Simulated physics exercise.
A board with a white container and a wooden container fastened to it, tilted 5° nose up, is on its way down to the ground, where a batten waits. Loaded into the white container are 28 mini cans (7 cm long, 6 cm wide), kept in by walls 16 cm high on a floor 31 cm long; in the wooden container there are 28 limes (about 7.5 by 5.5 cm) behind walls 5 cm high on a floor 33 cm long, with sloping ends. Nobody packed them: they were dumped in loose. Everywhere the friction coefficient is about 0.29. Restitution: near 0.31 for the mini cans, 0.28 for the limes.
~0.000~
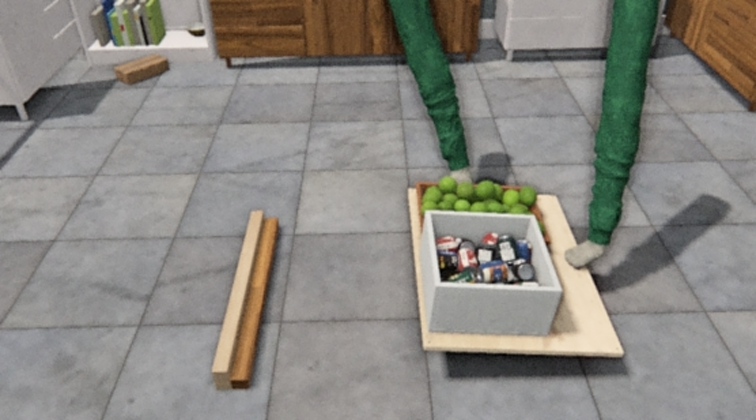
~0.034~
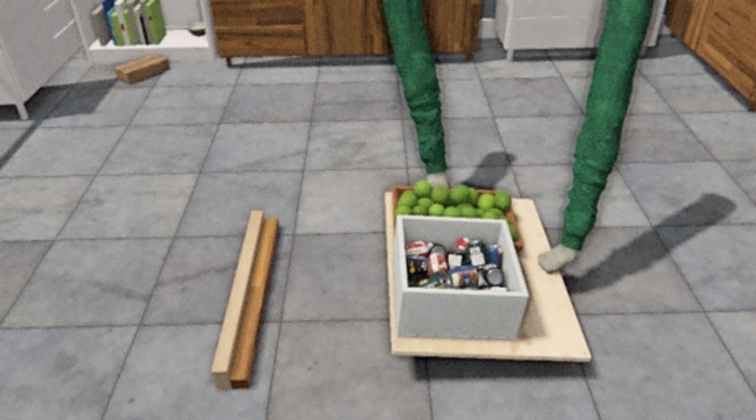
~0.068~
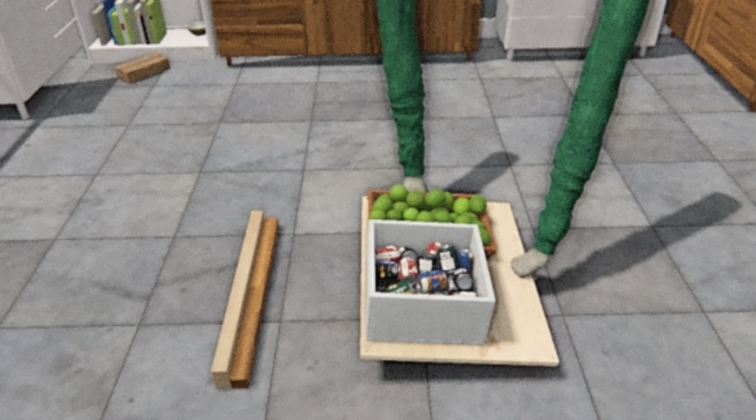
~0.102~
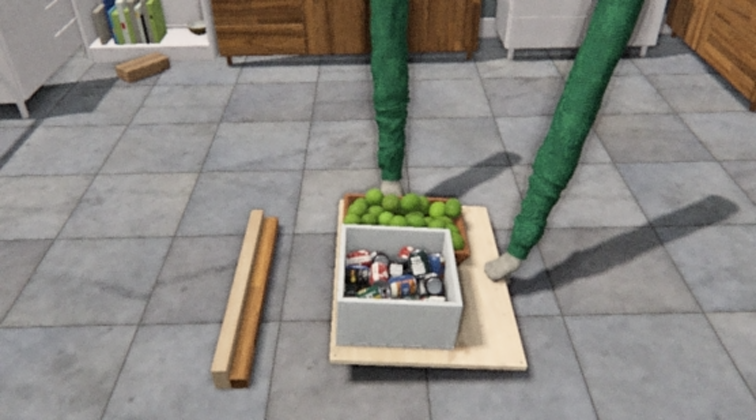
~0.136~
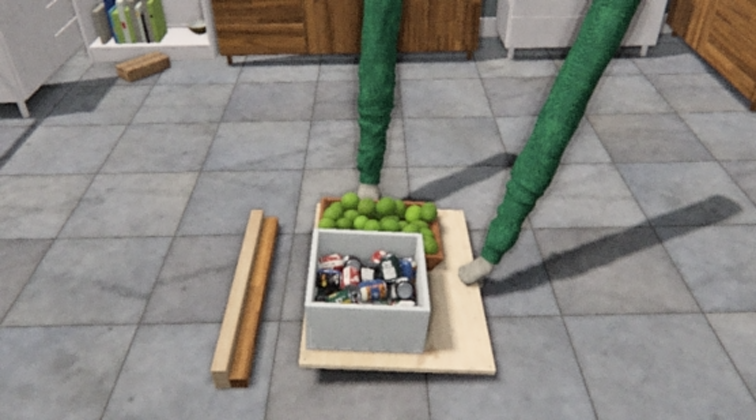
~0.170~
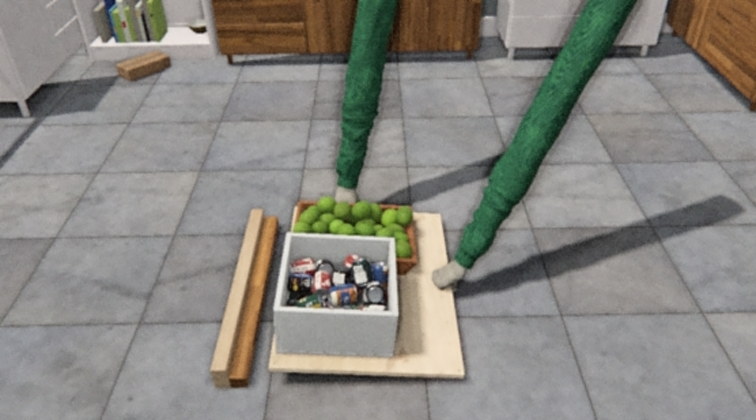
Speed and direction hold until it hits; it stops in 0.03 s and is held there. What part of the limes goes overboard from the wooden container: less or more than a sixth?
The share that escapes is larger than one in six.
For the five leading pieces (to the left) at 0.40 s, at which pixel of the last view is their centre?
Somewhere near pixel (235, 225) of the last view.
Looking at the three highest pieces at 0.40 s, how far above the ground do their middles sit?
Mean height: Some 26 cm.
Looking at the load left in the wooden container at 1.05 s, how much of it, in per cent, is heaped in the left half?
Share in that half: About 60 %.
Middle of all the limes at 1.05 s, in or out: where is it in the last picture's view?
In the last picture they centre on about (290, 237).
After 0.20 s, the board stops.
After 0.28 s, the white container has all 28 and the wooden container is down by 2 of 28.
After 0.40 s, the white container is down by 1 of 28 and the wooden container is down by 7 of 28.
After 0.62 s, the white container is down by 1 of 28 and the wooden container is down by 9 of 28.
Final count (at 1.05 s), the white container is down by 1 of 28 and the wooden container is down by 9 of 28. Asked share, 9 of 28, 32 per cent.
